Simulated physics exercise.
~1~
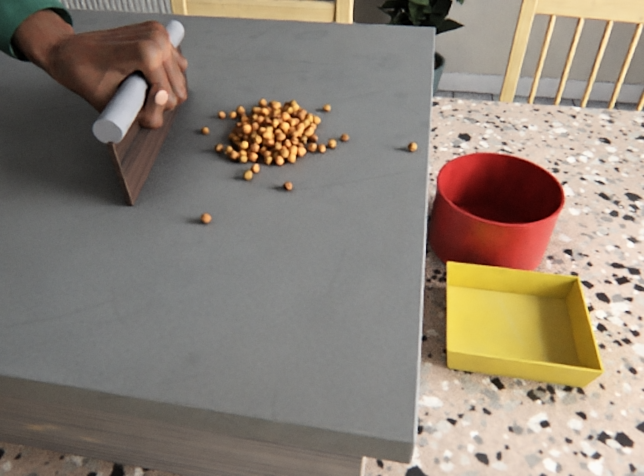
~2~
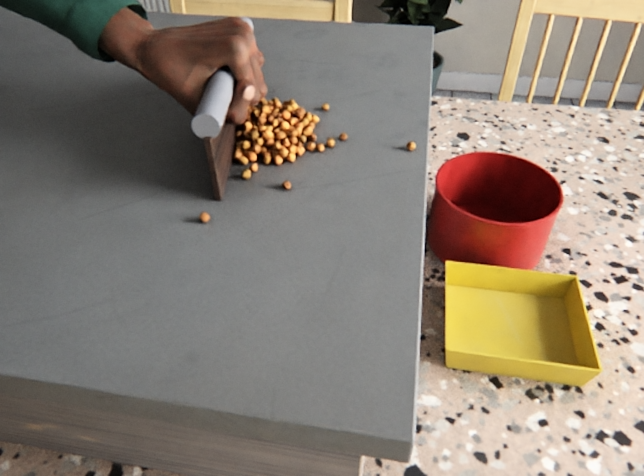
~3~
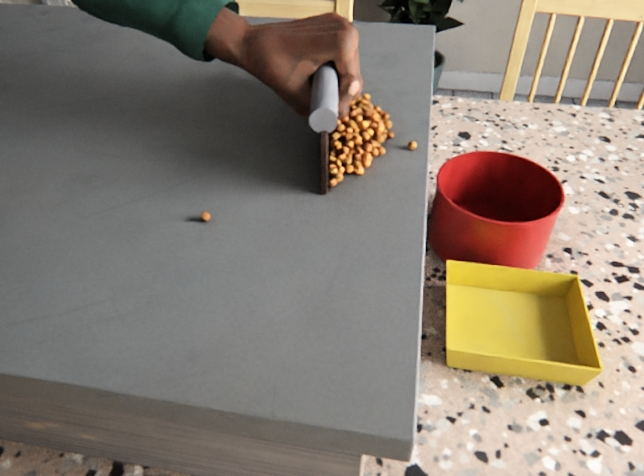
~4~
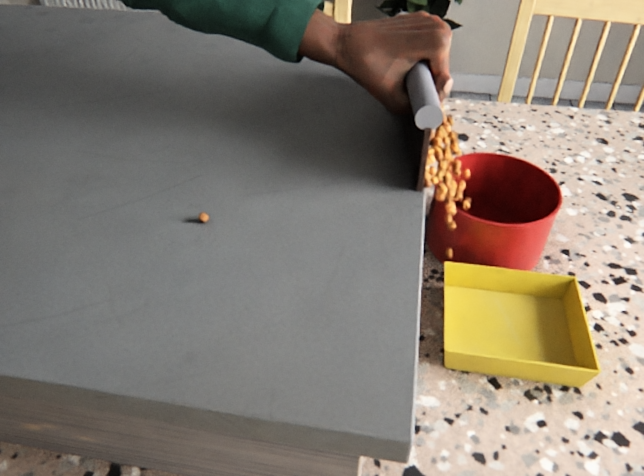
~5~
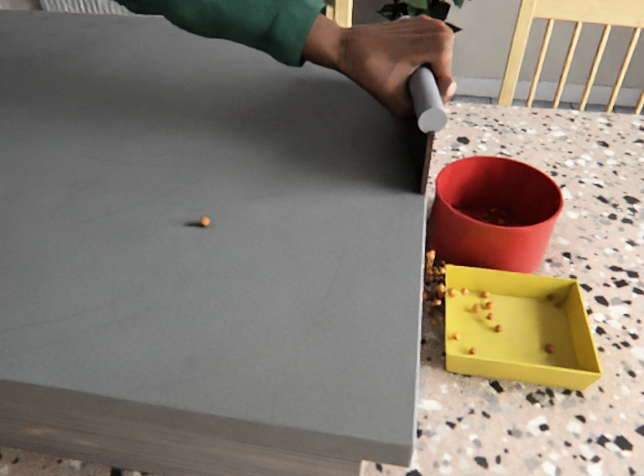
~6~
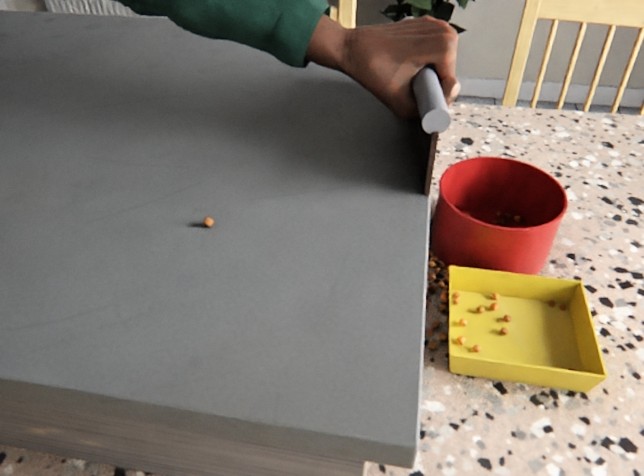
A hand in a green sleeve grips a scraper with a grey handle on a grey tabletop, seen from above at a slight sway, beside a loose heap of roasted chickpeas. To the right, on a lower speckled surface, sit a red pot and a yellow tin. The hand pushes the scraper right, gathering the heap and driving it toward the edge, while one chickpea stays behind. The chickpeas spill over beside the pot and scatter. The scraper halts at the edge, with some chickpeas in the pot, a few in the tin and others fallen outside both.
